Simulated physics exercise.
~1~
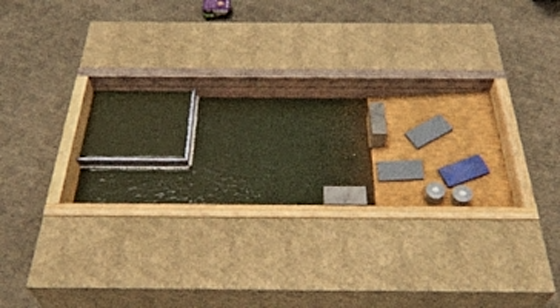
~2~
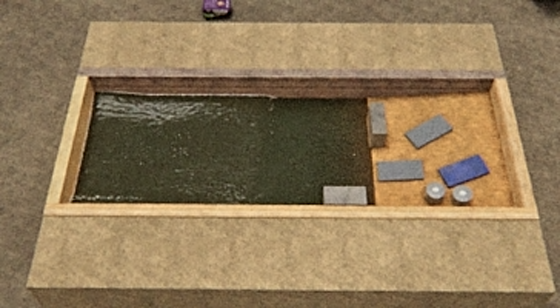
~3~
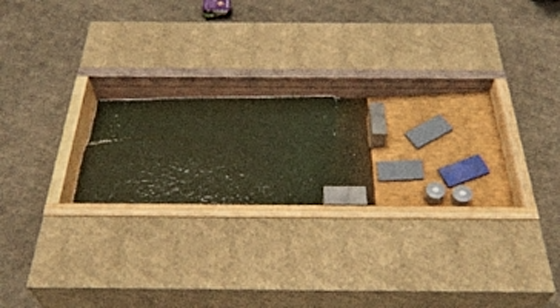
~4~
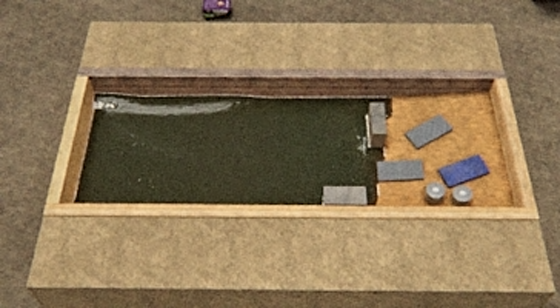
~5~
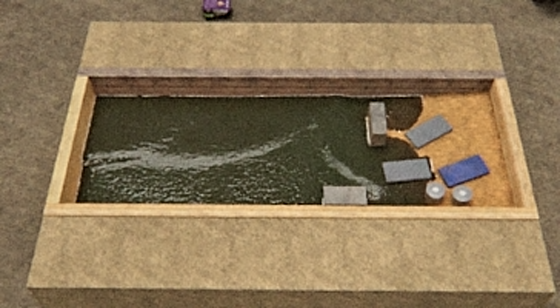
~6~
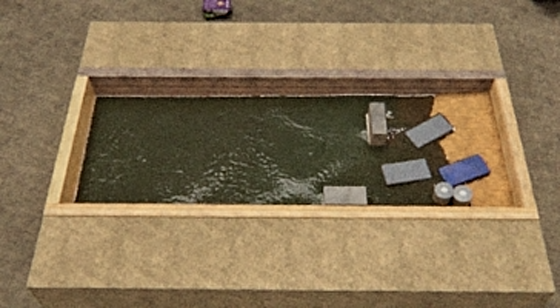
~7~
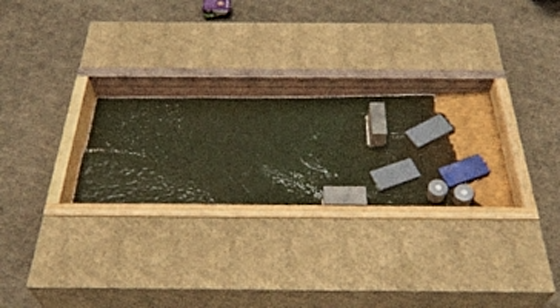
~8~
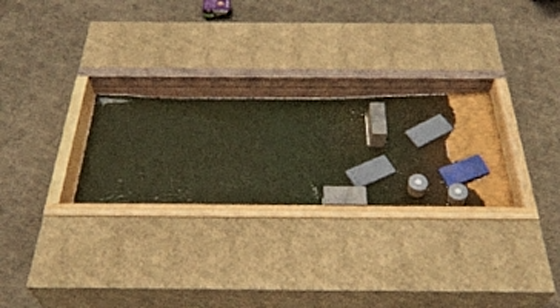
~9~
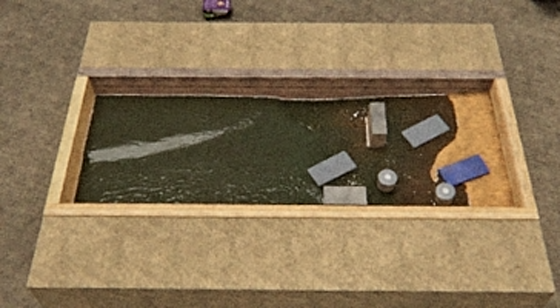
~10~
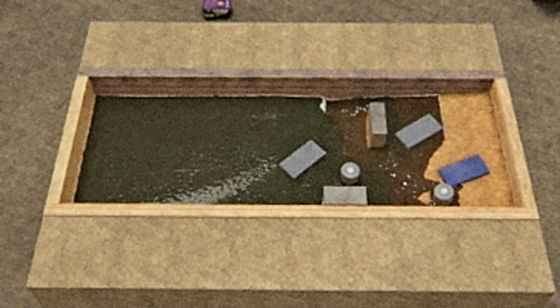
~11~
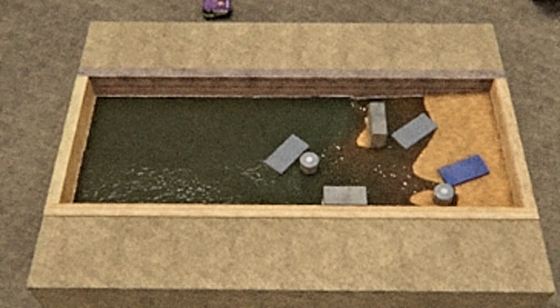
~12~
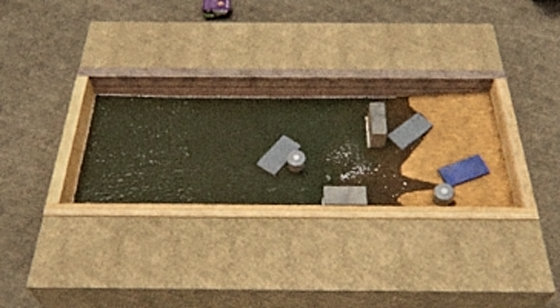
Water surges up the sandy slope, then draws back, carrying a grey block and tub left.
